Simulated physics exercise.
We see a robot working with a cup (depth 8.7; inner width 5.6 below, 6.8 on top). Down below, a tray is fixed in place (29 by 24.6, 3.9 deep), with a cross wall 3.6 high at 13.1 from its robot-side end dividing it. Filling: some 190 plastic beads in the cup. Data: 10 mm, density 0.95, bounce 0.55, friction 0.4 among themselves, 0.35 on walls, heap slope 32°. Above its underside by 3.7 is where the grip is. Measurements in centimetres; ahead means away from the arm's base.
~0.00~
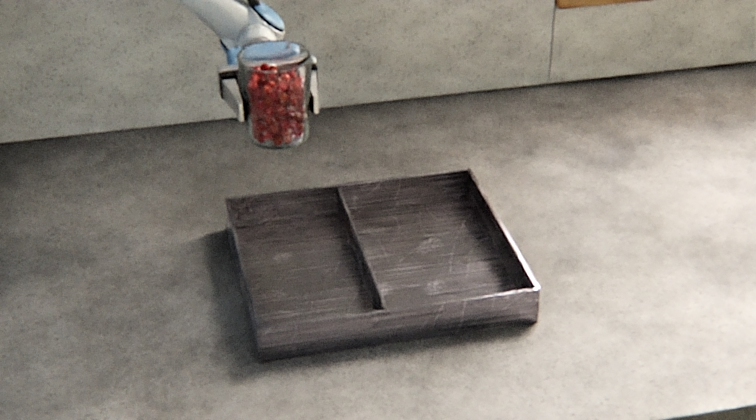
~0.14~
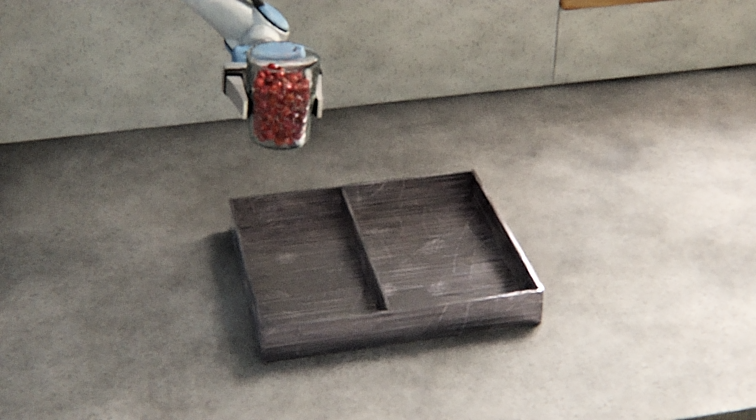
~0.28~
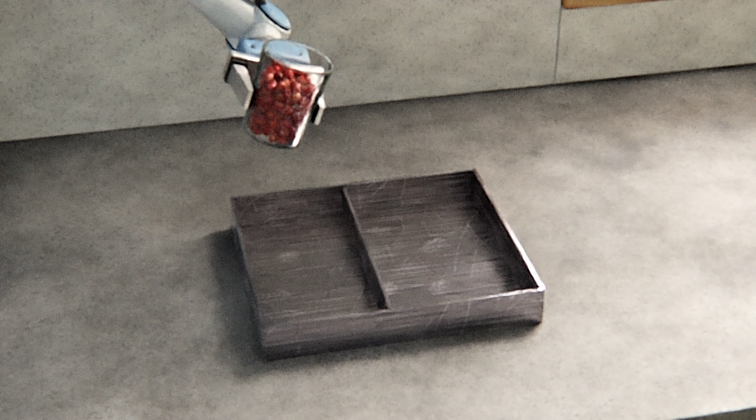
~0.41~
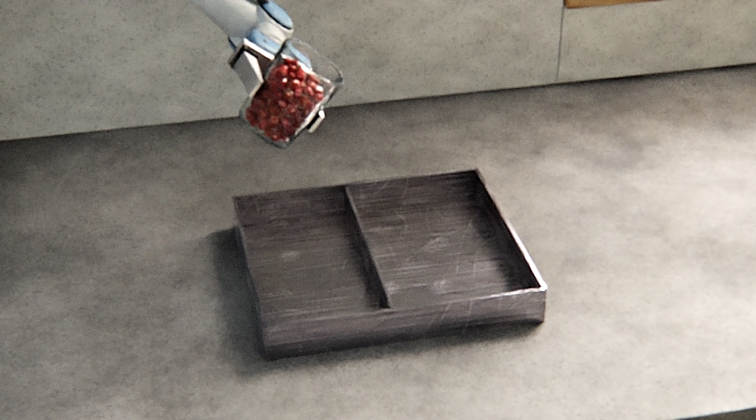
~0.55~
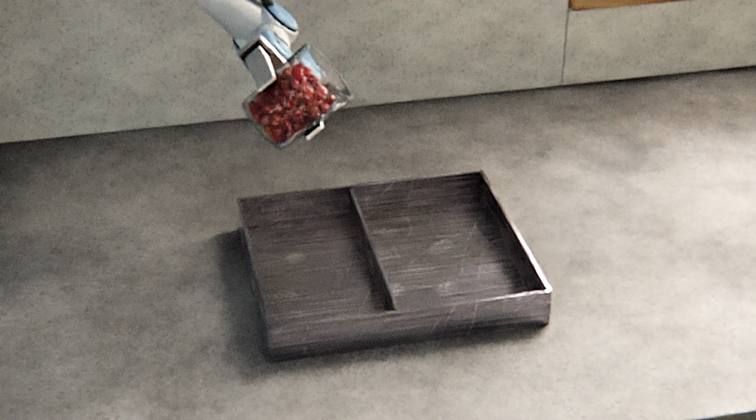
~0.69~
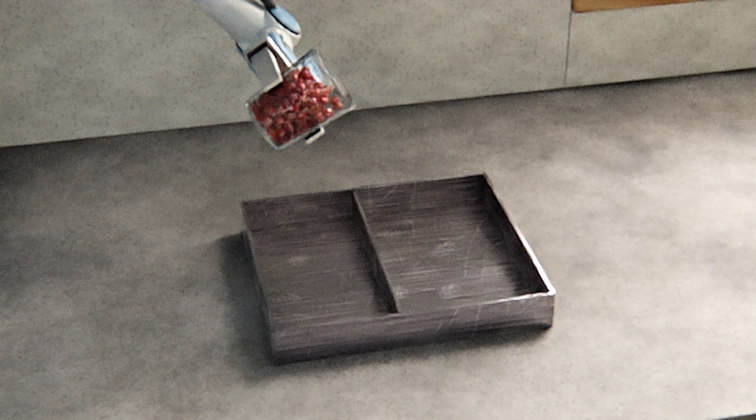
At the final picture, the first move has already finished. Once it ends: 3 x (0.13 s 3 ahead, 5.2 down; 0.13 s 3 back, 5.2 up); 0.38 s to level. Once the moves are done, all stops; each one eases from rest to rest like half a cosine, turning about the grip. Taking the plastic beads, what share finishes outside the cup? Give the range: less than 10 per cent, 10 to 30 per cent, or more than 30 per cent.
The share is less than 10 per cent.
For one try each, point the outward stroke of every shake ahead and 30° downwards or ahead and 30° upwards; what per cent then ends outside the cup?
Try one gives about 25 in a hundred, try two about 75 in a hundred.
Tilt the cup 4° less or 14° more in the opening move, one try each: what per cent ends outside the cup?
It would be around 5 and 30 per cent.
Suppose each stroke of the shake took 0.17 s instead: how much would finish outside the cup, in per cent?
Estimate: Near 0 per cent.
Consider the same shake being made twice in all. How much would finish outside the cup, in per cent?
5 %.
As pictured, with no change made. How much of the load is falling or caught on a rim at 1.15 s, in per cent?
2 per cent.
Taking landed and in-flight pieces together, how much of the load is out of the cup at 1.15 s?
Roughly 5 percent is out.
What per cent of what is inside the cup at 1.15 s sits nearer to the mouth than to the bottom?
Roughly 45 per cent.
After 1.15 s, tilted 58° forward, highest piece 22 above the table; 183 in the cup, 2 in the far-side part, 3 in flight or on a rim.
After 1.62 s, tilted 39° forward, highest piece 25 above the table; 177 in the cup, 7 in the far-side part, 4 in flight or on a rim.
After 2.05 s, level, highest piece 27 above the table; 177 in the cup, 7 in the far-side part, 3 in the robot-side part, 1 on the table or floor.
After 3.10 s, level, highest piece 27 above the table; 177 in the cup, 7 in the far-side part, 3 in the robot-side part, 1 on the table or floor.
In the end, 177 in the cup, 7 in the far-side part, 3 in the robot-side part, 1 on the table or floor. That is 6 % outside the cup.
